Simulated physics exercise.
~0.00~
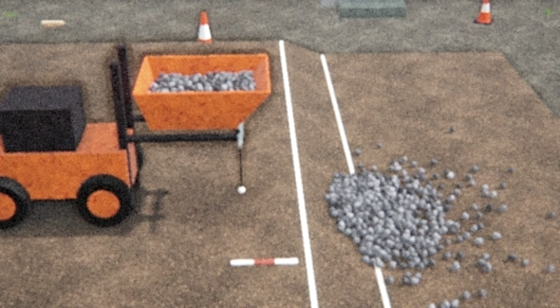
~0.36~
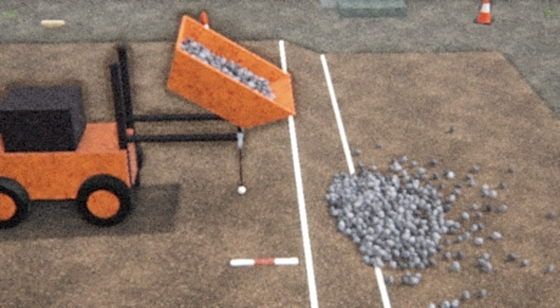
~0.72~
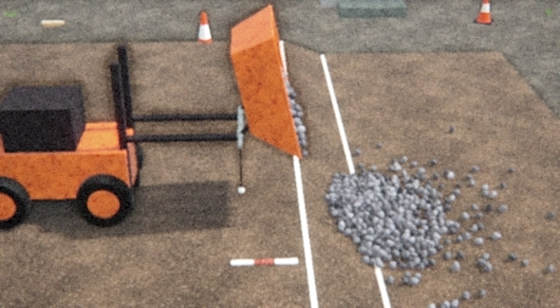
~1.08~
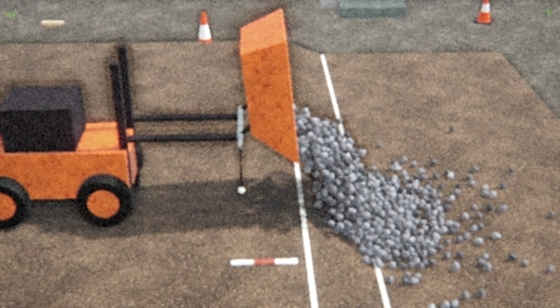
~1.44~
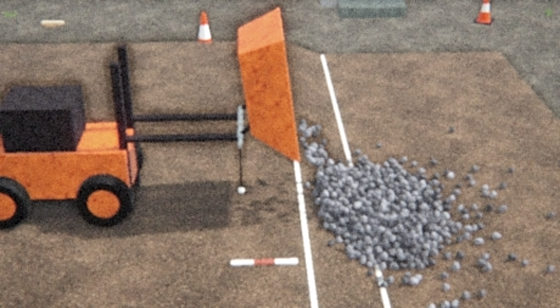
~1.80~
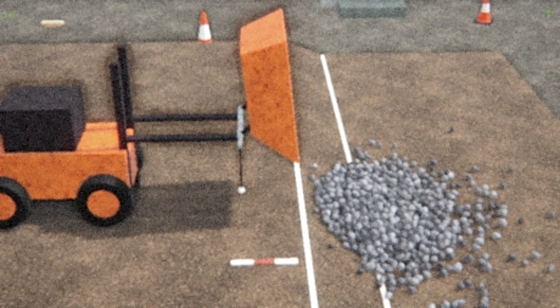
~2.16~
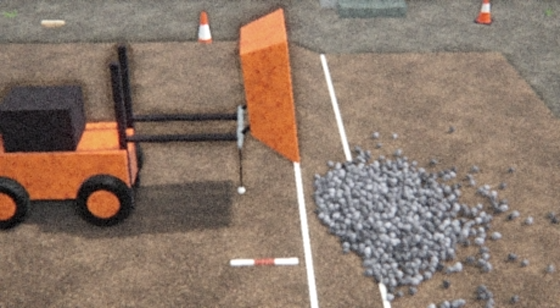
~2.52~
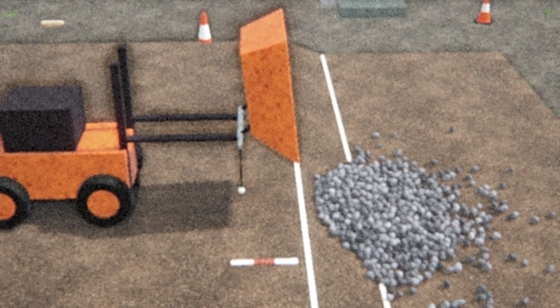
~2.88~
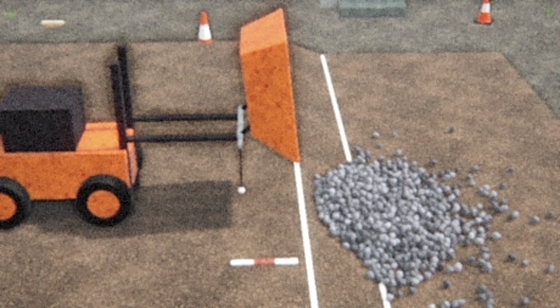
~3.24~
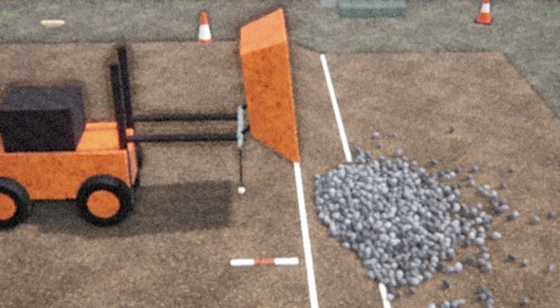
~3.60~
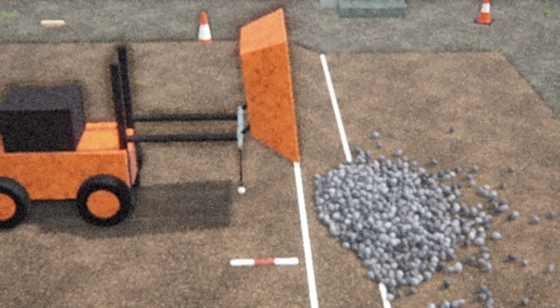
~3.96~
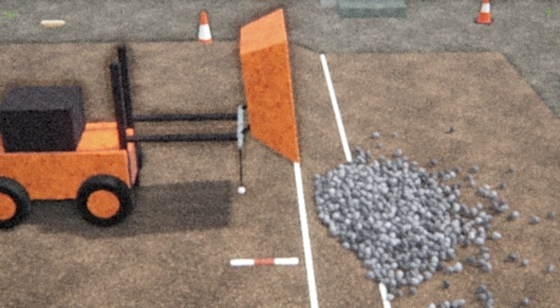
On a patch of brown dirt marked with white lines, an orange forklift tipped its skip steeply to the right, and grey stones slid out onto the pile already there, leaving a bigger heap while the skip stayed tilted and everything lay still.
